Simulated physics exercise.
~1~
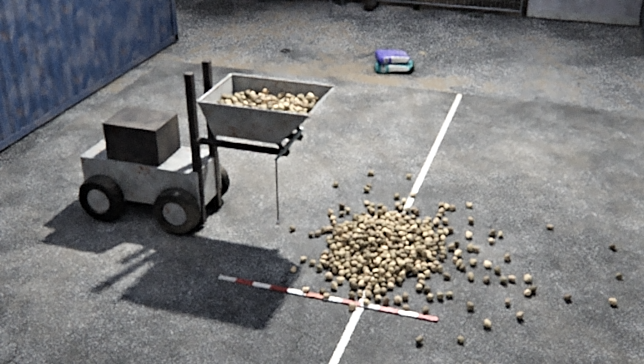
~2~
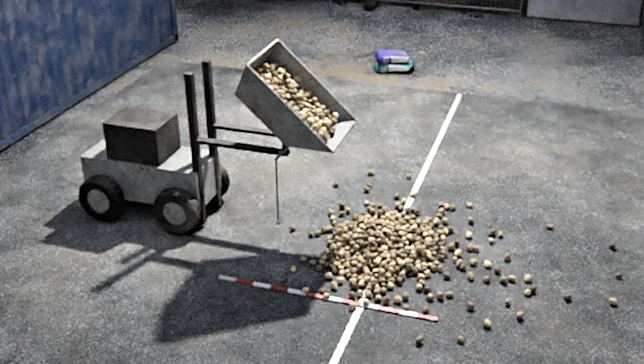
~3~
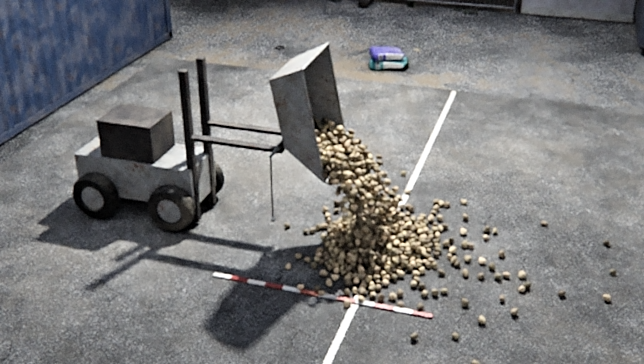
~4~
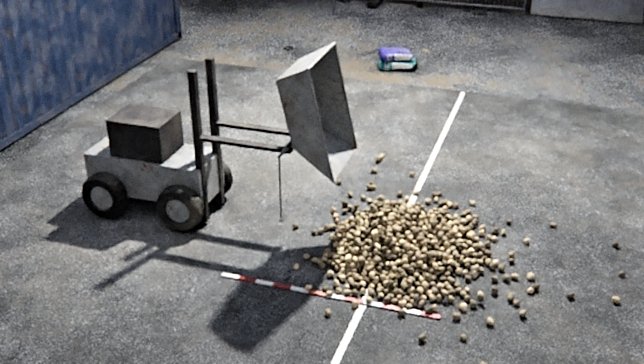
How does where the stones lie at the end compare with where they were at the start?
At the start some stones are up in the skip and the rest lie in a heap around the white line. By the end they lie together on the ground, farther to the right and lower overall, in a broader heap reaching more fully across the line.
